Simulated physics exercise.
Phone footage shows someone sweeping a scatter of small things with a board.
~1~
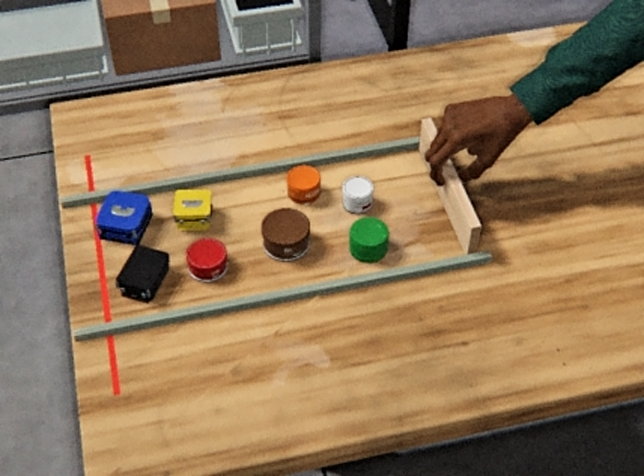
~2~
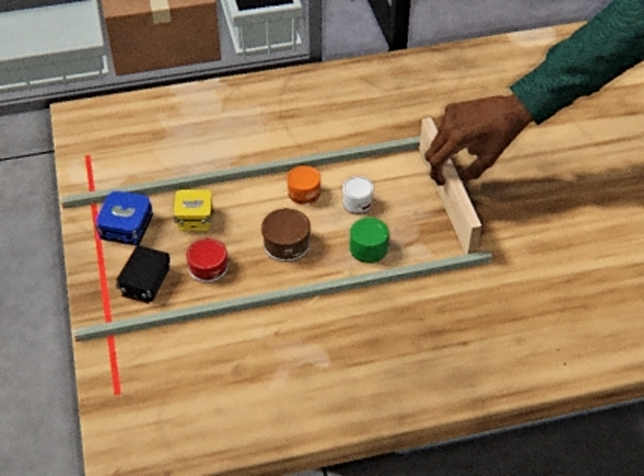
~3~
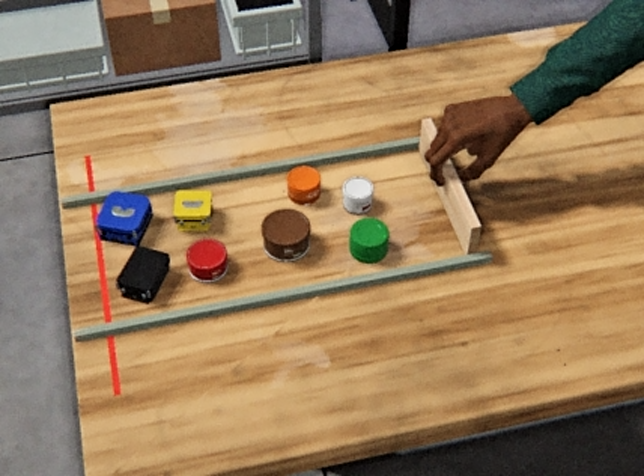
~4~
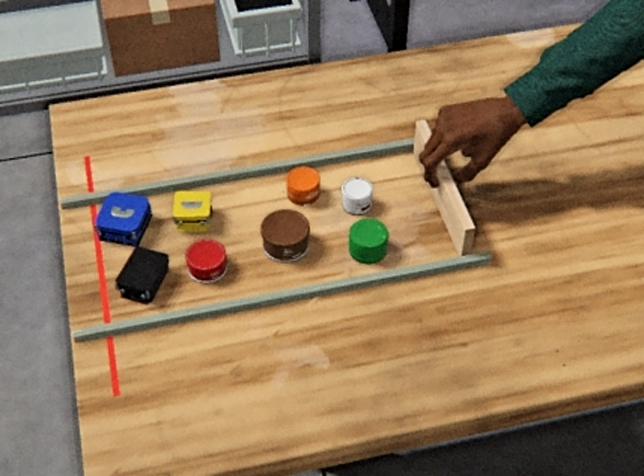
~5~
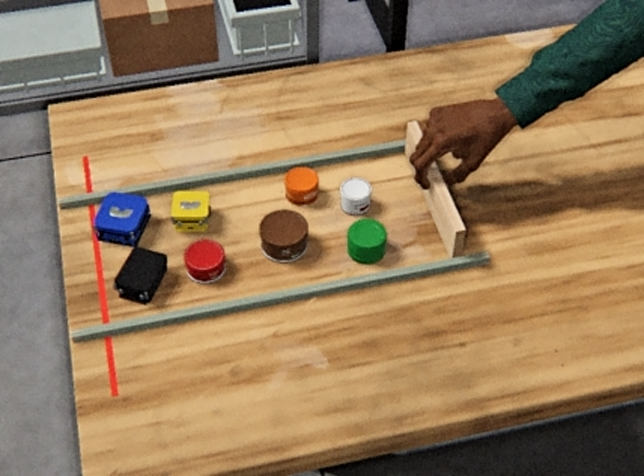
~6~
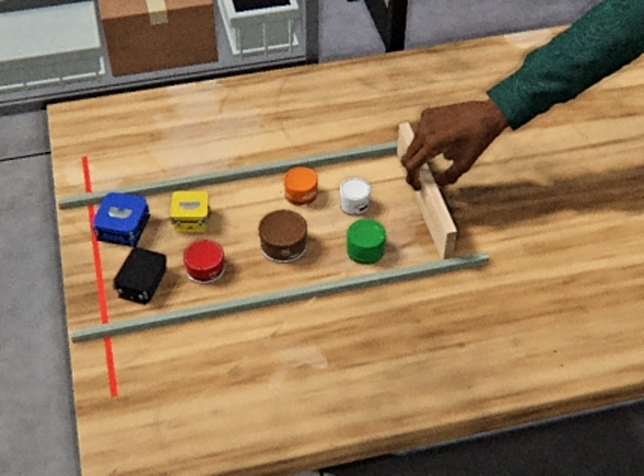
A hand in a dark green sleeve holds a wooden board upright on a wood-topped table, seen from above at an angle. Between two pale rails lie blue and black cases near red tape at left, a yellow case, a red container, a brown tin, an orange container, a white pot and a green lid. The board rests at first, then the hand slides it slightly left, not touching the items, as the view barely shifts.
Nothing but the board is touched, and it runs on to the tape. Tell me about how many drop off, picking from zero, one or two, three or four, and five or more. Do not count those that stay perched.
Missing from the table at the end: Three or four.
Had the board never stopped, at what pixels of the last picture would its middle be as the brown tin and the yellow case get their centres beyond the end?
Points: About (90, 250) and about (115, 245).
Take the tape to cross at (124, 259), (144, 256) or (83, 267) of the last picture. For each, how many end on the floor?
Tallies in the order asked: 2, 1, 5.
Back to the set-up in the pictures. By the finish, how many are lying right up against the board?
Contact count: 4.
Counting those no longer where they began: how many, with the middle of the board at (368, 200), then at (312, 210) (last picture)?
By then 2, and later 4.
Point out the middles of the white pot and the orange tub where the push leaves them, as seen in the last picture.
(79, 240) and (74, 216).
A little later, none off yet; blue case at rest near (122, 220); black case at rest near (142, 277); yellow case at rest near (191, 213).
Next, none off yet; blue case at rest near (122, 220); black case moving near (137, 277); yellow case moving near (185, 214).
Later still, none off yet; blue case shifted about its own width near (63, 233); black case shifted about its own width near (83, 276); yellow case shifted well along near (103, 226).
When it is over, the number that fall off is three or four; down, red tin, yellow case, black case and blue case.
